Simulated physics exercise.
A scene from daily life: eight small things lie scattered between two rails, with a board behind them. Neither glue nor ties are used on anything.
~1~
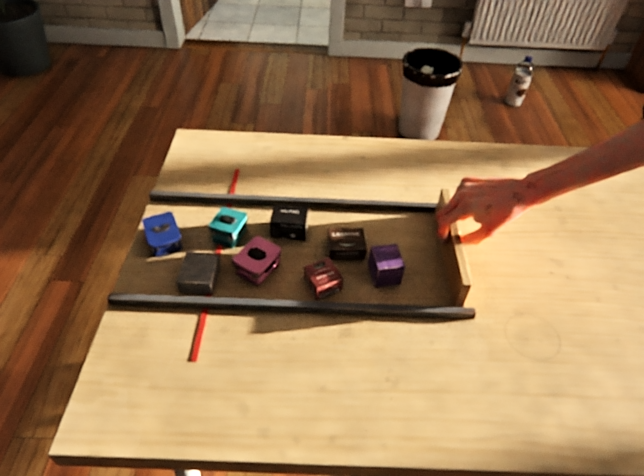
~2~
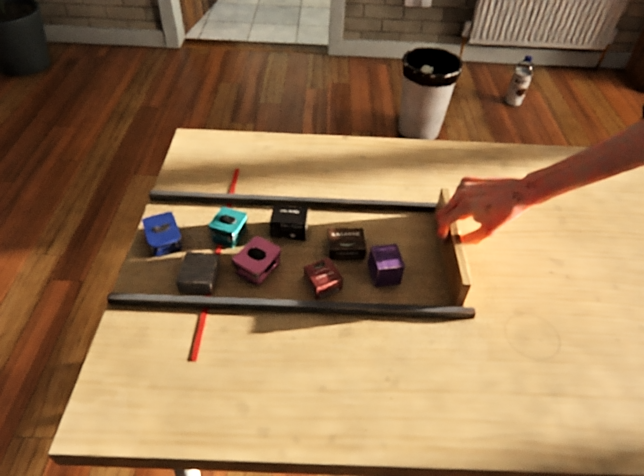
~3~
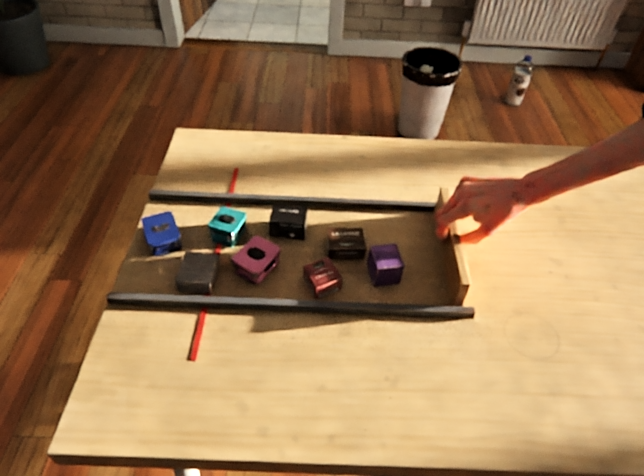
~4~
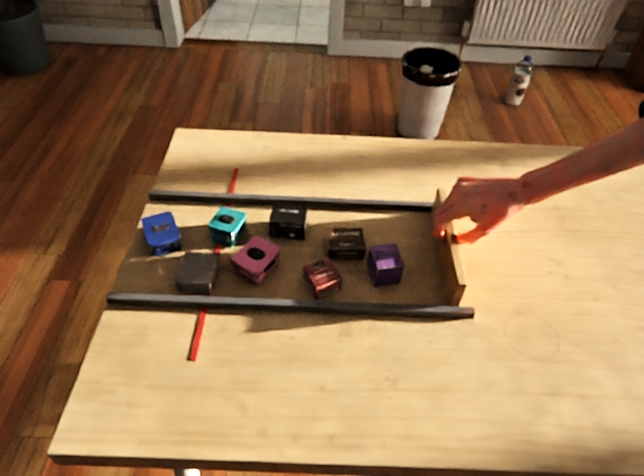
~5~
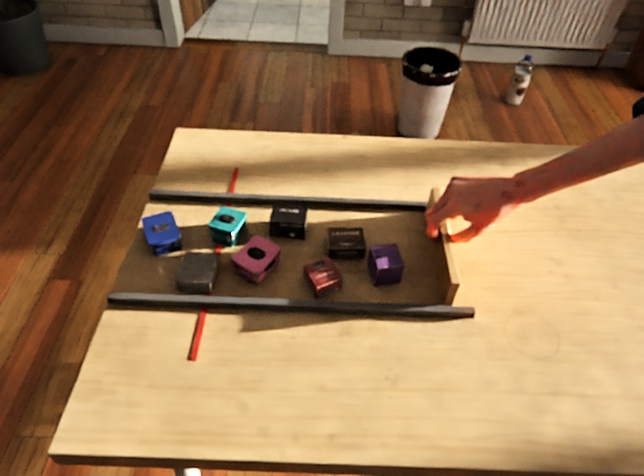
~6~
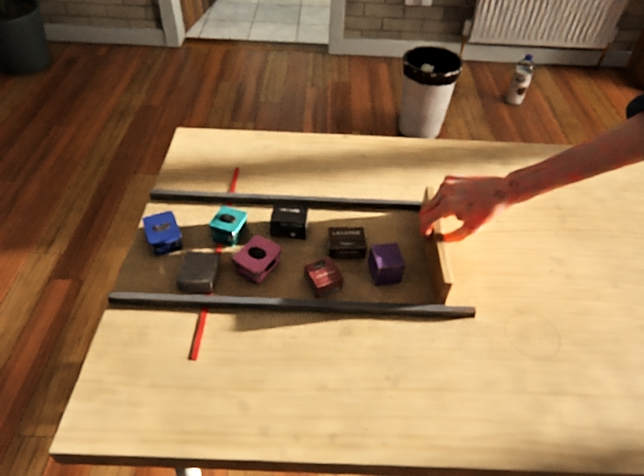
On a wooden table in a room with a plank floor, a hand held a board behind eight small boxes scattered between two dark rails, then slid it slightly left while the boxes stayed still.
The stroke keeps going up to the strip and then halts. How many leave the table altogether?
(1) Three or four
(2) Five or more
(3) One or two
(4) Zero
4, zero.
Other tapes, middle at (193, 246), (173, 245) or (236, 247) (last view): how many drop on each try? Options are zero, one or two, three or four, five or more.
Tape by tape, the falls would be: 1 or 2, then 3 or 4, then no fall at all.
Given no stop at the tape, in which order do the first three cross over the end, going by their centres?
Ranked earliest first, the blue case comes before the grey block, which comes before the turquoise case.
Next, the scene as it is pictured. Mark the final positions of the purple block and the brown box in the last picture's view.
The purple block ends at (202, 252) and the brown box at (204, 231).
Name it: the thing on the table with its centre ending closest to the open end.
Blue case.
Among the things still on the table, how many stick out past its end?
2 is the number.
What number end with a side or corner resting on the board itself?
The count in contact is 4.
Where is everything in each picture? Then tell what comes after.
The first picture shows blue case (163, 235); grey block (199, 273); turquoise case (229, 227); board (451, 245); tape (220, 248).
The second picture shows grey block (199, 273); brown box (346, 244).
The third picture shows turquoise case (228, 227); red box (322, 278).
The fourth picture shows blue case (162, 234); board (447, 244).
The fifth picture shows grey block (199, 272); purple block (385, 265).
The sixth picture shows blue case (163, 234); grey block (200, 272); turquoise case (229, 226); board (435, 243); tape (220, 247).
A little later, none off yet; blue case at rest near (163, 234); grey block at rest near (200, 272); turquoise case at rest near (229, 226).
Next, none off yet; blue case at rest near (163, 234); grey block shifted a little near (188, 273); turquoise case shifted a little near (218, 224).
When it is over, the number that fall off is zero.
